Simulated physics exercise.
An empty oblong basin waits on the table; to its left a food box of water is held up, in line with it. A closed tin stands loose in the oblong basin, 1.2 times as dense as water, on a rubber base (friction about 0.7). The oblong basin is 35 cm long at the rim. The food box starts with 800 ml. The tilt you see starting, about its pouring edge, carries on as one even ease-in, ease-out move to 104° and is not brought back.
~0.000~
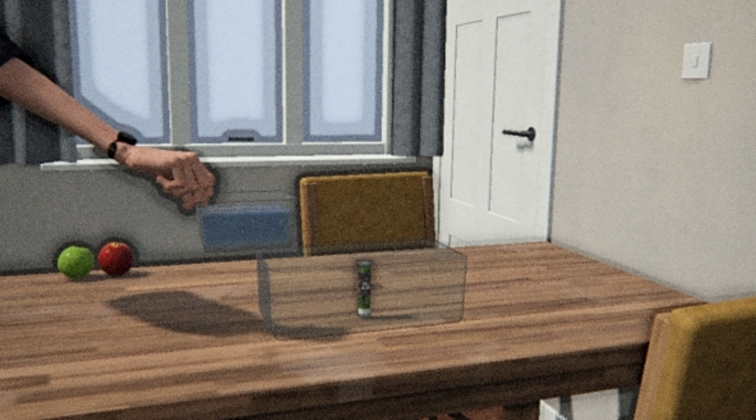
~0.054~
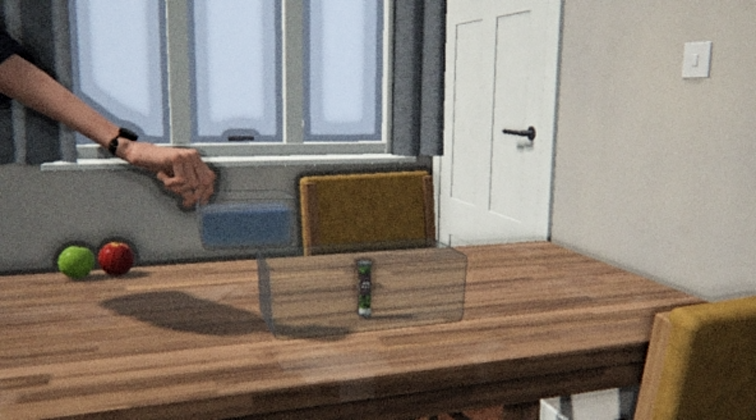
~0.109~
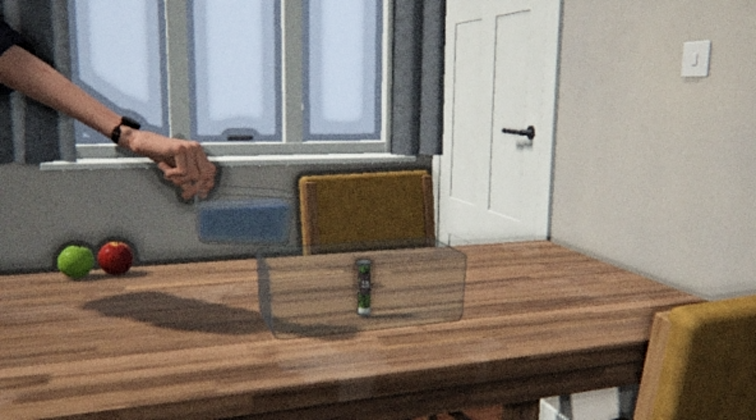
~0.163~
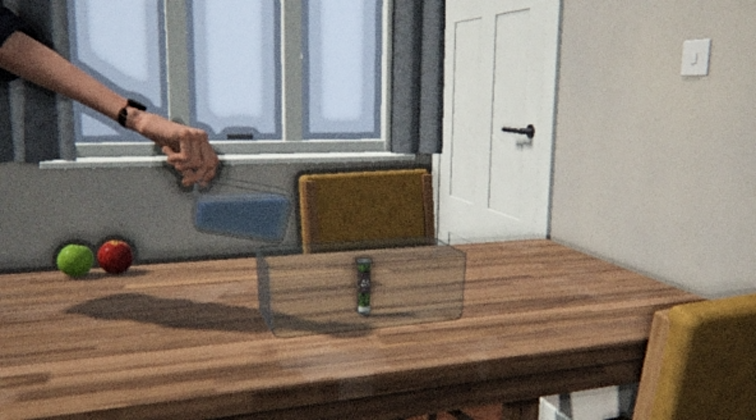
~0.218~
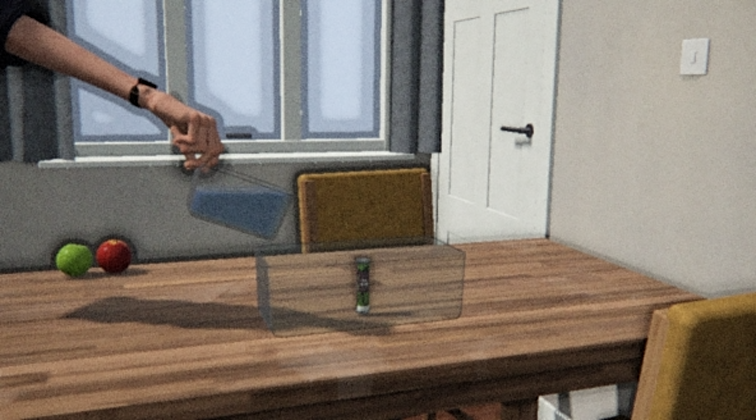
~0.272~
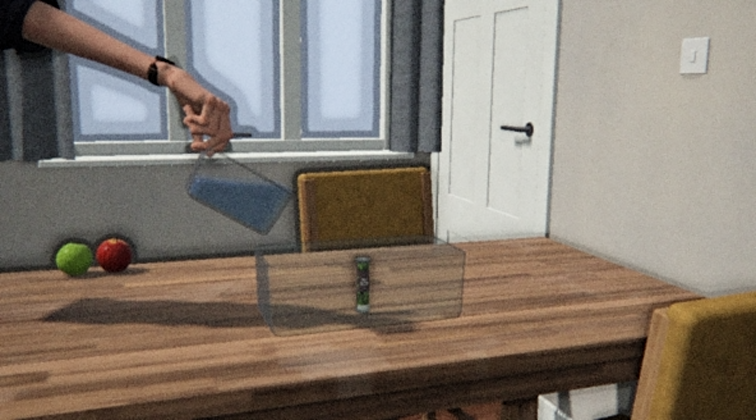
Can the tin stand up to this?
The tin topples.
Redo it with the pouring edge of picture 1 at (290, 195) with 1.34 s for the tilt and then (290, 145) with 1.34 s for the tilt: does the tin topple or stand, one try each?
First it goes over; then it remains upright.
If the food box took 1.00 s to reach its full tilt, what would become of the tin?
The tin falls.
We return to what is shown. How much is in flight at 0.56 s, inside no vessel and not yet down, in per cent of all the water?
About 50 per cent.
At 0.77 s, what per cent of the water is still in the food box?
Some 4 per cent.
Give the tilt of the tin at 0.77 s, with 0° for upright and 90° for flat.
About 50°.
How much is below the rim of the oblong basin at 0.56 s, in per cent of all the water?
Near 12 in a hundred.
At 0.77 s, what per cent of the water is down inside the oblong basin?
Near 86 in a hundred.
Then, 0.56 s in, the tilt is 90° and 38 per cent is still to pour; the tin stands where it began.
Then, 0.77 s in, the tilt is 104° and 4 per cent is still to pour; the tin leans 50°.
Then, 1.00 s in, the tilt is 104° and 0 per cent is still to pour; the tin lies on its side.
Then, 1.24 s in, the tilt is 104° and 0 per cent is still to pour; the tin lies on its side.
Finally, the tin lies on its side.
